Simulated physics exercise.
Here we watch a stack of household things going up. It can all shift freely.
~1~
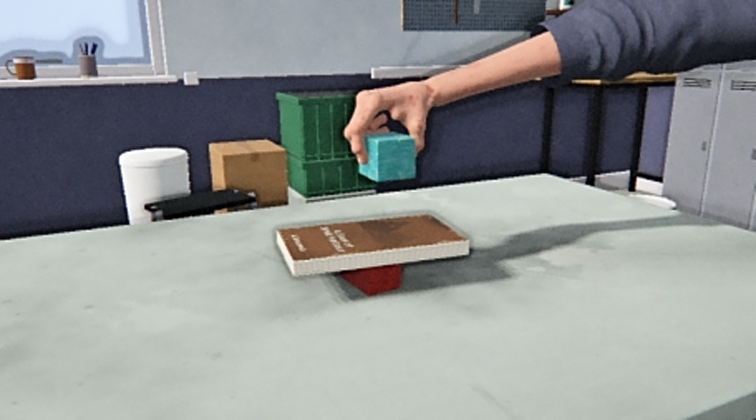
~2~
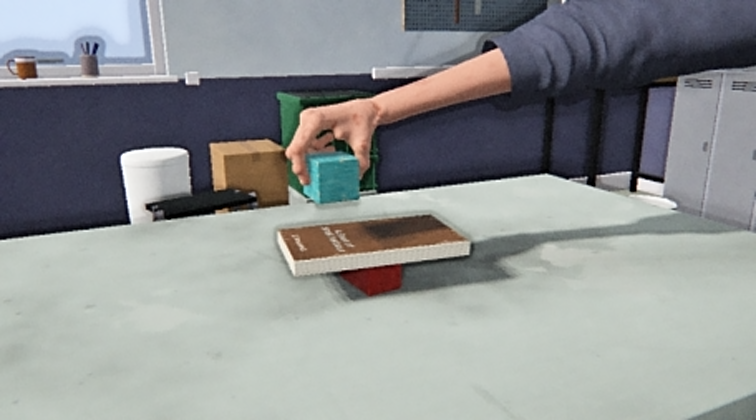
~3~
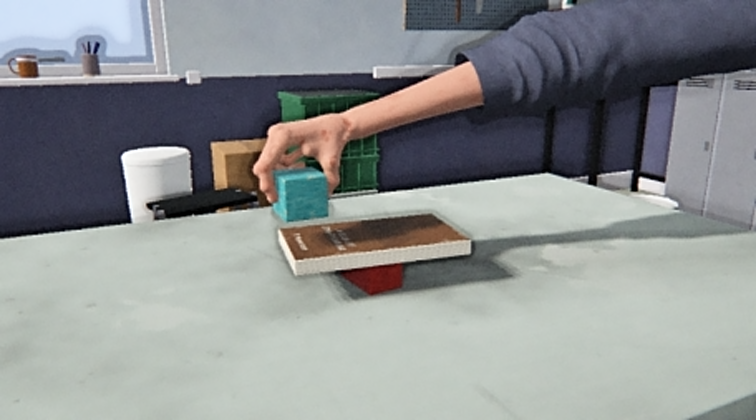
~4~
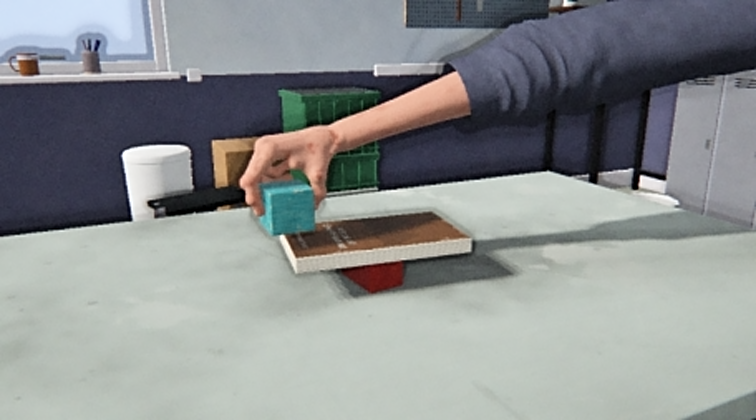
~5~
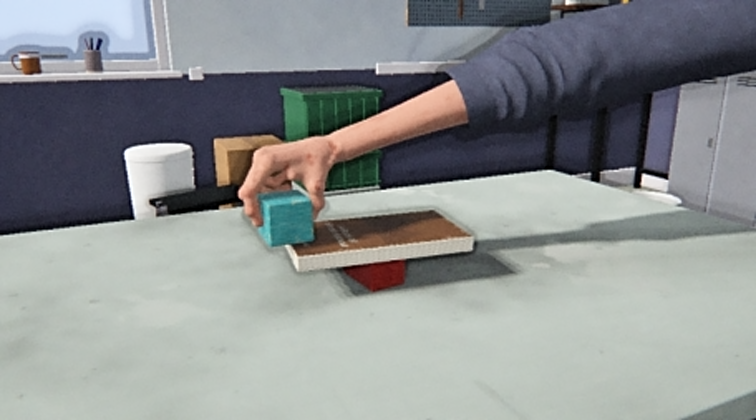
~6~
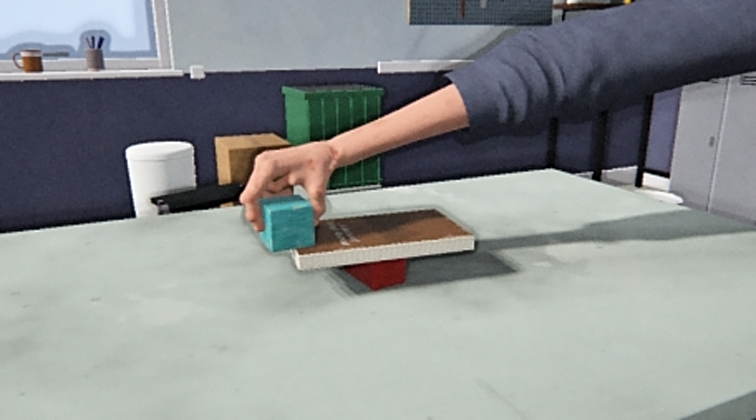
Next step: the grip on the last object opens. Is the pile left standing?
No. It is going to drop something.
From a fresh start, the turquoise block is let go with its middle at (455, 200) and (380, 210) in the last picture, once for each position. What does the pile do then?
In the first case it gives way; in the second case it holds.
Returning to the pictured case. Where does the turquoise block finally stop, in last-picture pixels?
Somewhere around (257, 281) in the last picture.
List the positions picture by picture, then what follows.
The first picture shows still above its spot; turquoise block (386, 156); brown book (370, 241).
The second picture shows still above its spot; turquoise block (330, 177); brown book (371, 241).
The third picture shows still above its spot; turquoise block (299, 194); brown book (372, 241).
The fourth picture shows still above its spot; turquoise block (286, 206); brown book (372, 239).
The fifth picture shows still above its spot; turquoise block (285, 217); brown book (374, 237).
The sixth picture shows in place under the hand; turquoise block (286, 222); brown book (375, 236).
Then, 0.30 s later than the last frame, turquoise block now fallen.
Then, 0.40 s later than the last frame, things are still on the move.
Then, 0.60 s later than the last frame, nothing new.
When it is over, fallen, turquoise block; the other 2 as before. End places, in pixels of the last picture, turquoise block near (257, 281). The pile gives way.
